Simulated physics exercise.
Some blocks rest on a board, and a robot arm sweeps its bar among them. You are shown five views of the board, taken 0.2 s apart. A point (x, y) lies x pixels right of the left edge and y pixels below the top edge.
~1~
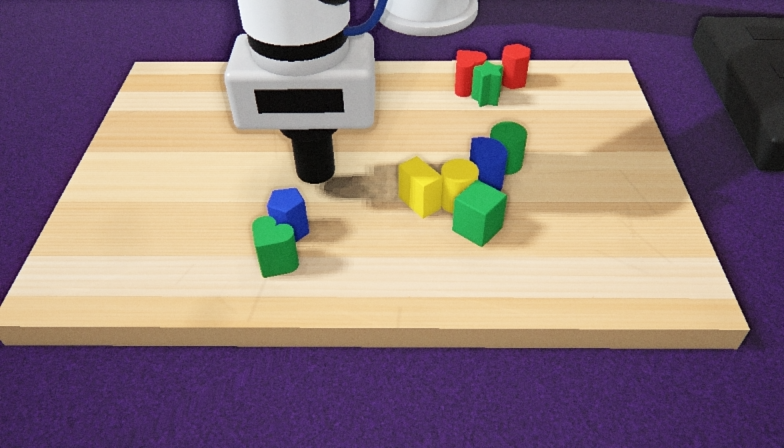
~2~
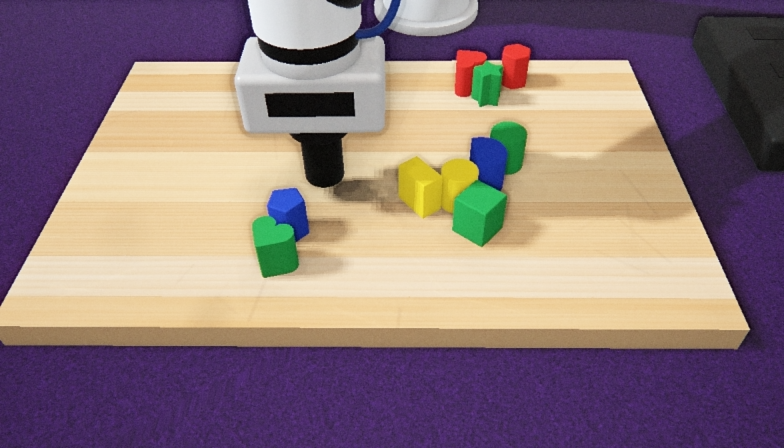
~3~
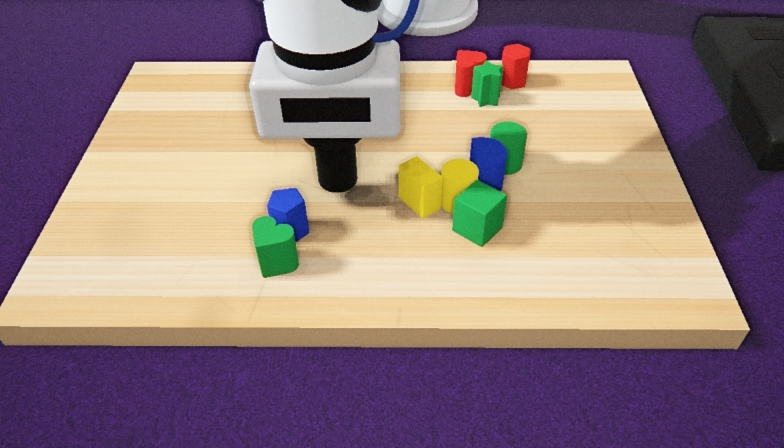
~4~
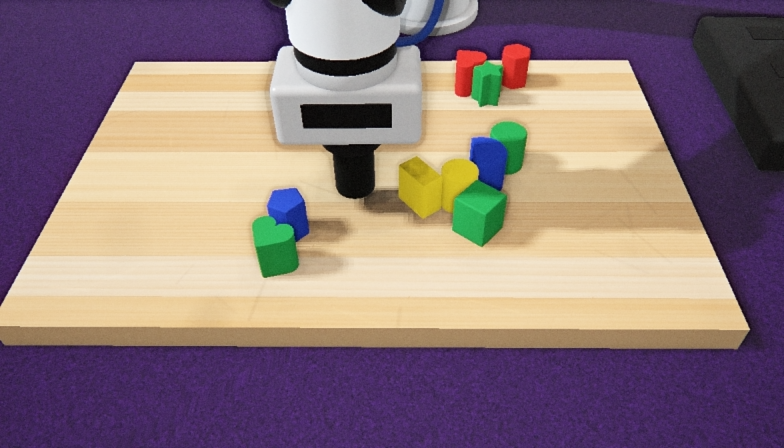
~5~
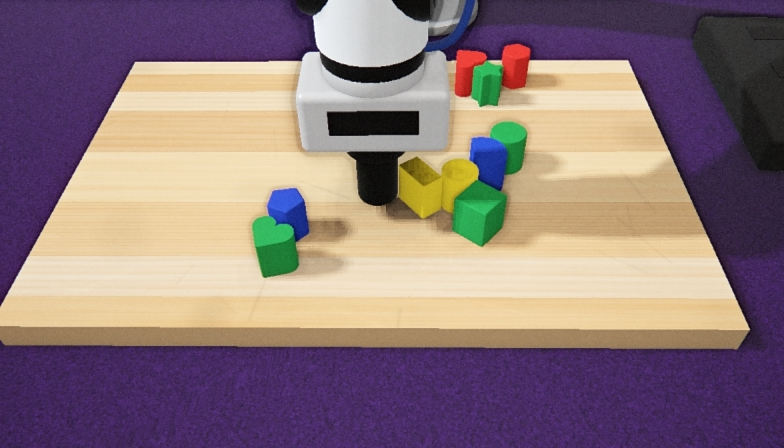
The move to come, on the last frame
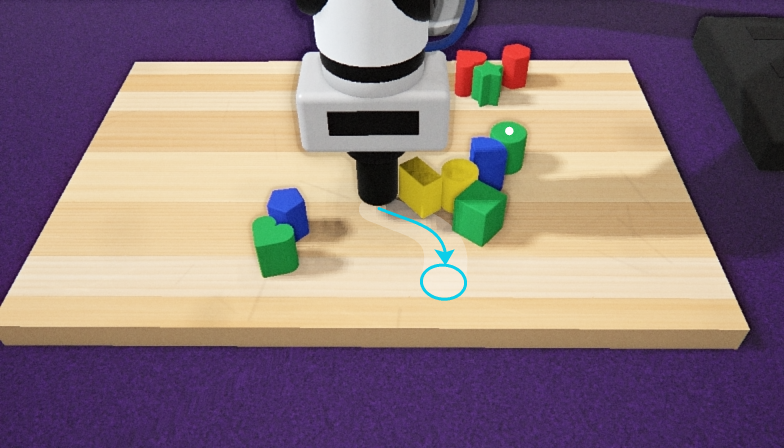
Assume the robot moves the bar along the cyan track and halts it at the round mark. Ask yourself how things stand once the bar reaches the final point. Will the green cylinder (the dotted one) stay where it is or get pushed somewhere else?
Once the path is done, it remains where it sat before.
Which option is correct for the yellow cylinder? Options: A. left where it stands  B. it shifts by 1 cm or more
Correct choice: B.
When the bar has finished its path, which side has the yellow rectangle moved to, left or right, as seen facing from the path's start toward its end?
The shift goes left.
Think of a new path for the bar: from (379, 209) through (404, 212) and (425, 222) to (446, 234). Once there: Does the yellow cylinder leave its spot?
Yes, it checks out.
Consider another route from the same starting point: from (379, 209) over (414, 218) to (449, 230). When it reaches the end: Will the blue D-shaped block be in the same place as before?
My answer is no.
Path on the board, from (379, 209) via (416, 223) and (444, 247), ending at (443, 282); the dot is on the green cylinder.
On the path given first. One third of the way, bar at (417, 208); yellow rectangle at (440, 174); yellow cylinder at (472, 167); blue D-shaped block at (494, 151), turned 20° anticlockwise.
Two thirds of the way, bar at (445, 233); yellow rectangle at (447, 177), turned 15° anticlockwise; yellow cylinder at (476, 167); blue D-shaped block at (497, 151), turned 30° anticlockwise.
At the end, bar at (444, 267); yellow rectangle at (447, 177), turned 15° anticlockwise; yellow cylinder at (476, 167); blue D-shaped block at (497, 151), turned 30° anticlockwise; green cylinder in place.
